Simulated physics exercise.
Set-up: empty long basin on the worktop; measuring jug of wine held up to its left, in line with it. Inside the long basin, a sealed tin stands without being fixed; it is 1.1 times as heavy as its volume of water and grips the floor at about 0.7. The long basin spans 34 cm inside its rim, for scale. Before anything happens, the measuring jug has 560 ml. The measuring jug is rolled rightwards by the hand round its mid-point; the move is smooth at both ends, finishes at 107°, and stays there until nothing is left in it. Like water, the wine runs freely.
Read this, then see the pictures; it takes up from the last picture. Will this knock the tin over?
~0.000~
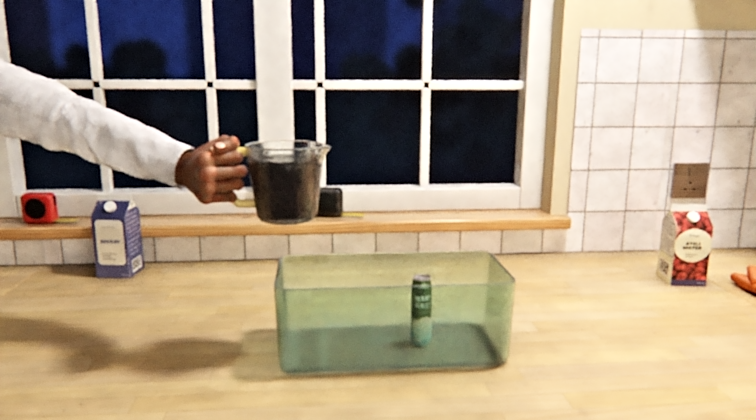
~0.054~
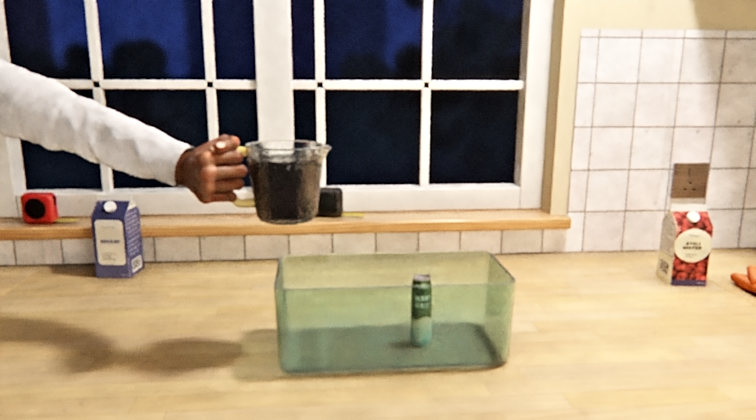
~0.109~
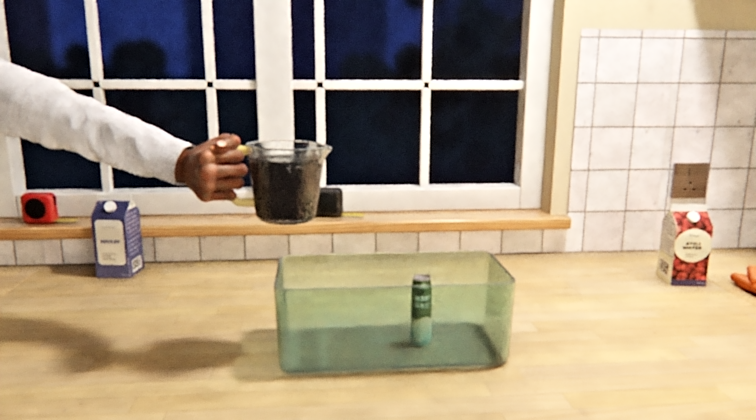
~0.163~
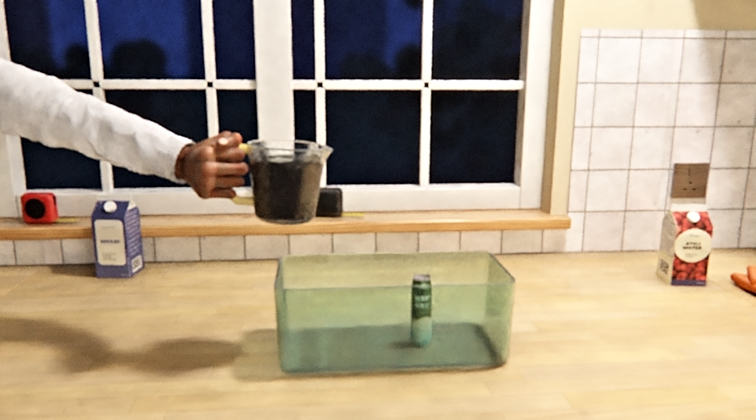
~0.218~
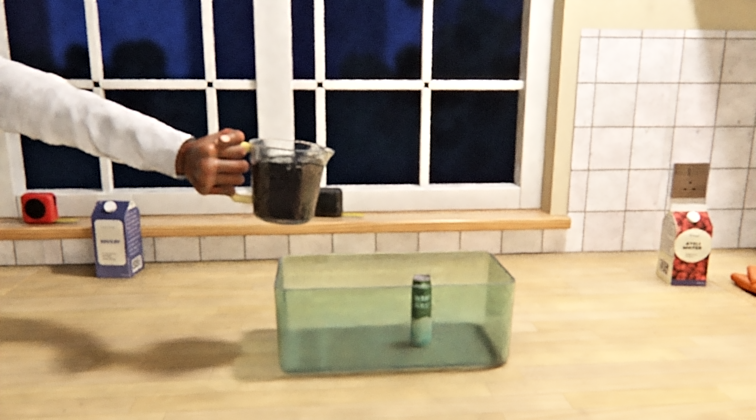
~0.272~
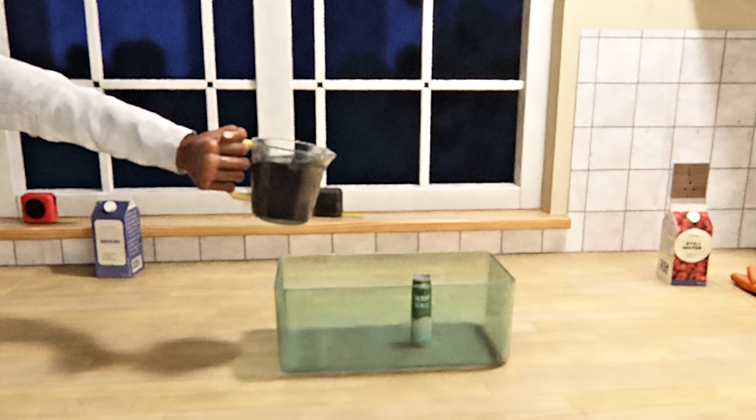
You'll see it resist.
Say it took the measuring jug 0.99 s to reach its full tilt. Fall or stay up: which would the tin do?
In that case the tin stays vertical.
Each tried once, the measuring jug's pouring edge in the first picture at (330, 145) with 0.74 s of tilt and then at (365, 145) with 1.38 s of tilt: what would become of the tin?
First it stays on its base; then it tips over.
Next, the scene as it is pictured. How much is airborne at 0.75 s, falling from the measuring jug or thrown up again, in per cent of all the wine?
It comes to roughly 16 per cent.
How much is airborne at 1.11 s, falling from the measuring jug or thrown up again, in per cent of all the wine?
In-air share: About 16 %.
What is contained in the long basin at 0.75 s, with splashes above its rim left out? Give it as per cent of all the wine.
Close to 5 in a hundred.
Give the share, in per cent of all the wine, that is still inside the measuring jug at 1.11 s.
18 %.
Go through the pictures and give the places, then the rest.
In the first frame, tilt 0°; pouring edge (331, 146); surface from (251, 159) to (321, 159); the long basin's rim runs from (278, 272) to (502, 267); the tin's top is at (422, 280).
In the second frame, tilt 0°; pouring edge (331, 146); surface from (251, 159) to (321, 158).
In the third frame, tilt 2°; pouring edge (332, 147); surface from (251, 159) to (322, 159).
In the fourth frame, tilt 4°; pouring edge (333, 149); surface from (252, 159) to (322, 159).
In the fifth frame, tilt 6°; pouring edge (335, 151); surface from (253, 159) to (323, 160).
In the sixth frame, tilt 10°; pouring edge (336, 154); surface from (254, 160) to (326, 159).
By 0.75 s the tilt is 61° and 79 per cent is still to pour; the tin stands where it began.
By 1.11 s the tilt is 97° and 19 per cent is still to pour; the tin stands where it began.
By 1.48 s the tilt is 107° and 0 per cent is still to pour; the tin stands where it began.
By 1.88 s the tilt is 107° and 0 per cent is still to pour; the tin stands where it began.
At rest the tin stands where it began.
